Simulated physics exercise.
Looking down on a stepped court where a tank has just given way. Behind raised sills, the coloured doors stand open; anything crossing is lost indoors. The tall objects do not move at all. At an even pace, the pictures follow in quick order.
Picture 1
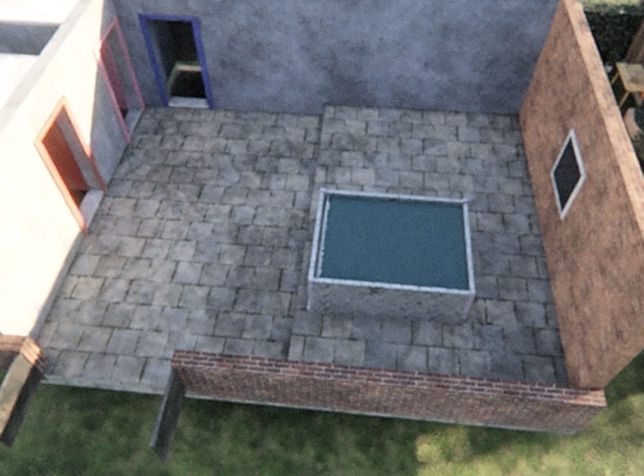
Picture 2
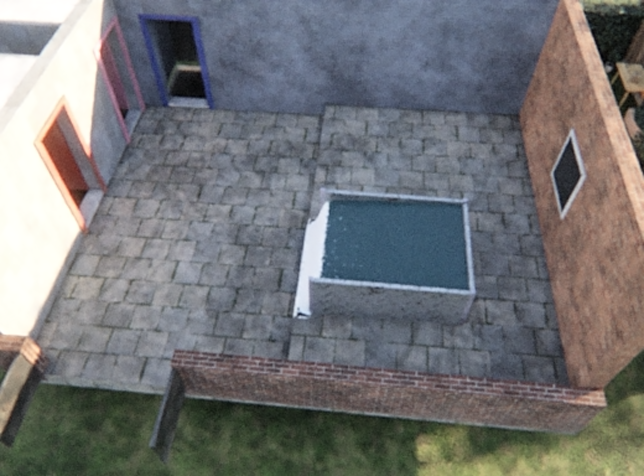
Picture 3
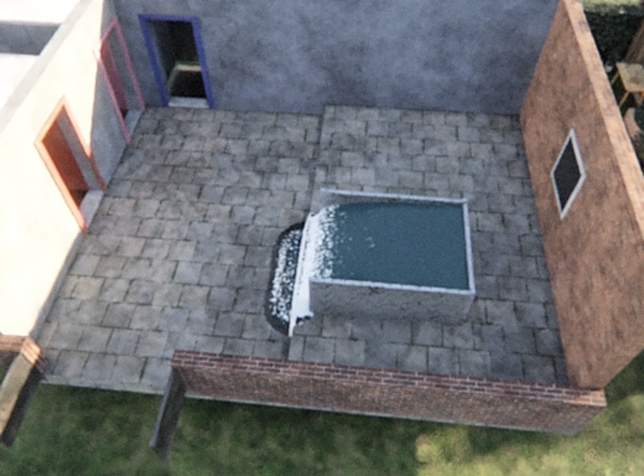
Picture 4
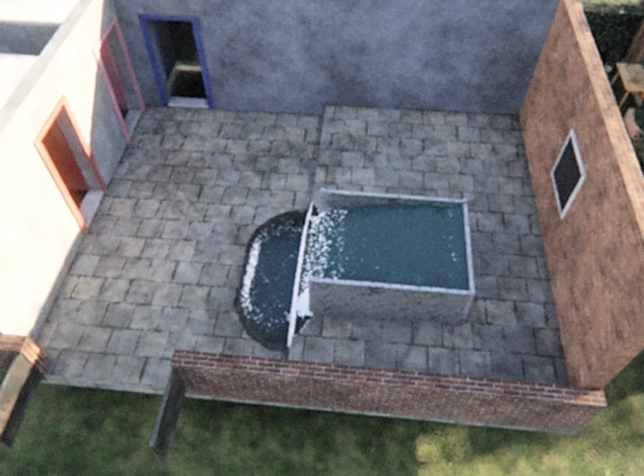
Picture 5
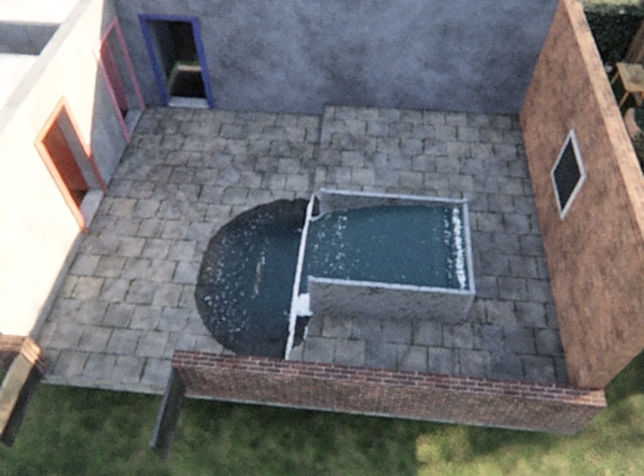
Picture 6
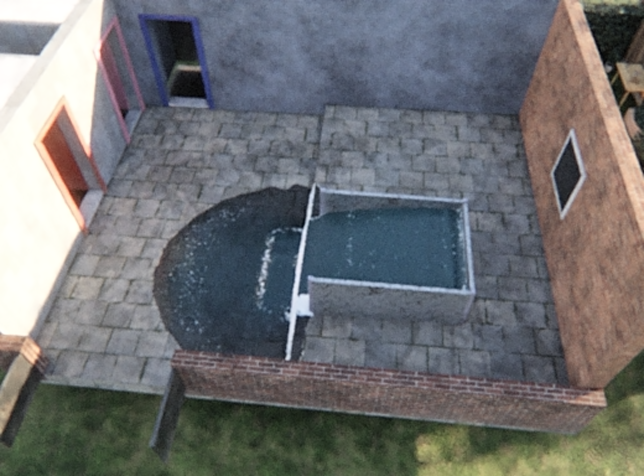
The video shows a raised water tank in a paved court with coloured doorways; its left side opens and water pours out, spreading leftward over the paving in a widening rounded pool that reaches the low brick wall.
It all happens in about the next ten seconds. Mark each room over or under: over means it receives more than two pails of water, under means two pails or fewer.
Red door - over; blue door - over; pink door - over.
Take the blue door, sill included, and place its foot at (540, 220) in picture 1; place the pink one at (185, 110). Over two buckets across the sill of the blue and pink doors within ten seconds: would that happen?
As I see it, the blue door one remains short of it; the pink door one crosses the line.
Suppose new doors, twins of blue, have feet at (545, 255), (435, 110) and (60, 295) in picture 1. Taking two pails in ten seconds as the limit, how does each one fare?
They turn out short, short and over.
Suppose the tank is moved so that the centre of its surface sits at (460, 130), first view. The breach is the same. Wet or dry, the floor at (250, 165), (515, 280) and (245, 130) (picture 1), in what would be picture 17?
Result: Inundated; spared; inundated.
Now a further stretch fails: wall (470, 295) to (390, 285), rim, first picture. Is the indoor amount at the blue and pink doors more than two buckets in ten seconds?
Result - blue: Clears the line; pink: Clears the line.
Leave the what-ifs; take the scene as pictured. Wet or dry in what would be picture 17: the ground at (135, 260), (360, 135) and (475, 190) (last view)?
First spot submerged, second spot spared, third spot spared.
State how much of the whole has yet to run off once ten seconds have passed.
Near 52 in a hundred.
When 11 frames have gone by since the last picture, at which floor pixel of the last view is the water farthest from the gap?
I'd put it around (142, 113).
A moment on, water covers 40 % of the floor; the red door under two buckets in, the blue door not reached, the pink door not reached.
Next, water covers 45 % of the floor; the red door over two buckets in, the blue door not reached, the pink door wet at the sill, nothing in.
Then, water covers 45 % of the floor; the red door far over two buckets in, the blue door under two buckets in, the pink door under two buckets in.
Later, water covers 55 % of the floor; the red door far over two buckets in, the blue door far over two buckets in, the pink door over two buckets in.
In the end, water covers 55 % of the floor; the red door far over two buckets in, the blue door far over two buckets in, the pink door far over two buckets in.
